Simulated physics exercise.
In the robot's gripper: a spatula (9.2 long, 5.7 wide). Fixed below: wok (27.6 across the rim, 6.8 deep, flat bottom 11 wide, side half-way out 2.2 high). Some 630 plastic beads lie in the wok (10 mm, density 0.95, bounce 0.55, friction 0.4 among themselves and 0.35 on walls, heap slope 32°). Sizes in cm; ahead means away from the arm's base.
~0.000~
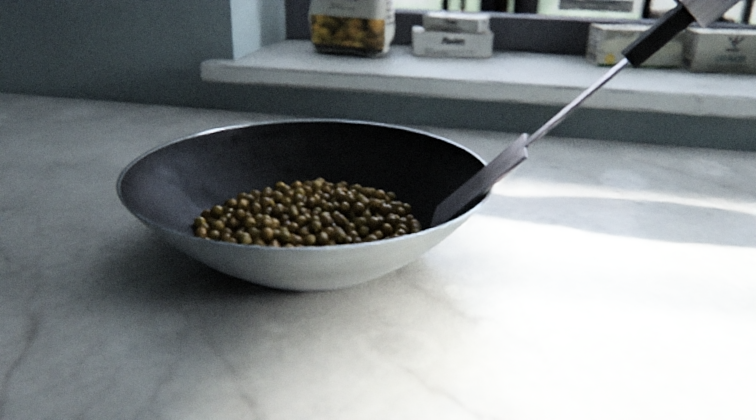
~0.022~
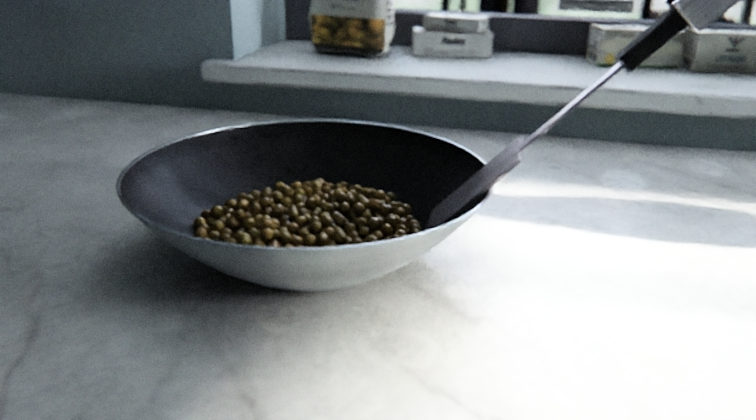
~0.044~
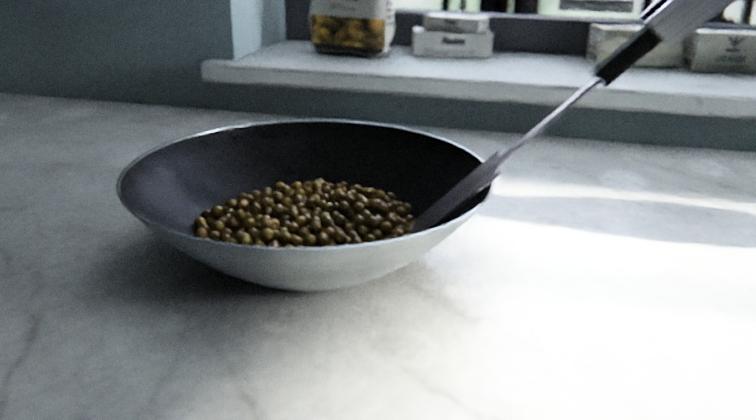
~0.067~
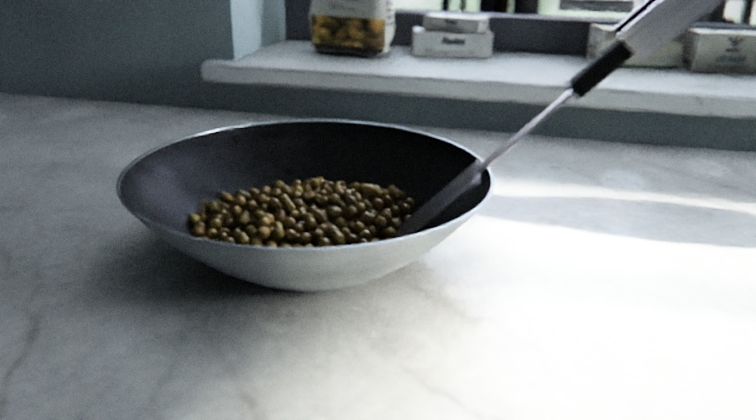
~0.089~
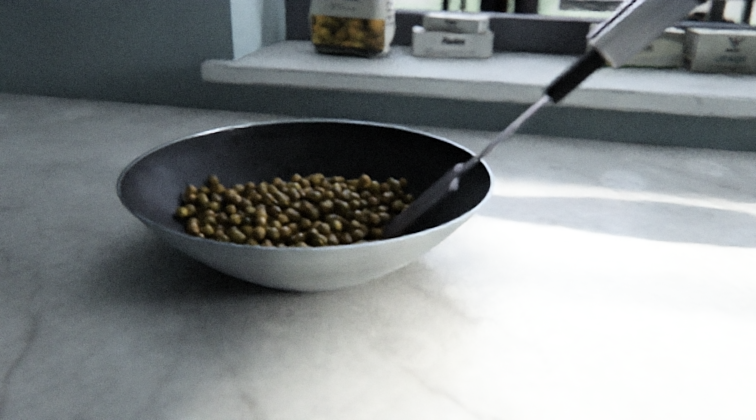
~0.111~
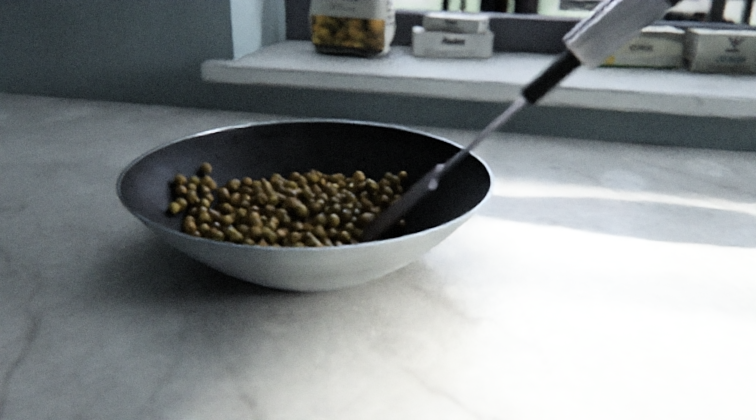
Spatula sliding down into a dark-lined wok on a marble counter, pushing a heap of small olive-brown beads to the left.
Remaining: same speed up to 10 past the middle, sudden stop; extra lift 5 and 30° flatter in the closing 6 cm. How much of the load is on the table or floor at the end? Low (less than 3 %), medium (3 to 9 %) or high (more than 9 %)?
Share on the table or floor: High (more than 9 %).
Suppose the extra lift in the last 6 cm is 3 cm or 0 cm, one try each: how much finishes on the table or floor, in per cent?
About 15 and 5 per cent.
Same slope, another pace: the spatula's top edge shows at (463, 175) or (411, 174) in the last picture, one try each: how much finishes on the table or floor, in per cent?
About 10 and 15 per cent.
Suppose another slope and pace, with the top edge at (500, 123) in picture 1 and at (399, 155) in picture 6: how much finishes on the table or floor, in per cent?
About 15 per cent.
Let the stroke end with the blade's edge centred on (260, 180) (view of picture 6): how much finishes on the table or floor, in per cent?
Some 0 per cent.
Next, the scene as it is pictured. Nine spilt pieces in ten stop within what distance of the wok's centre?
Roughly 55 cm.
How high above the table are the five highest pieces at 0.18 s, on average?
Some 5 cm.
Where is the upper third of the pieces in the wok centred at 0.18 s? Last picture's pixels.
Around (261, 204).
By 0.18 s, sloping 47°, highest piece 6 above the table; 634 in the wok.
By 0.25 s, sloping 36°, highest piece 7 above the table; 634 in the wok.
By 0.49 s, sloping 17°, highest piece 12 above the table; 552 in the wok, 24 on the table or floor, 58 on the blade or in flight.
By 1.54 s, sloping 17°, highest piece 5 above the table; 552 in the wok, 82 on the table or floor.
Final count, 552 in the wok, 82 on the table or floor. That is 13 % on the table or floor.
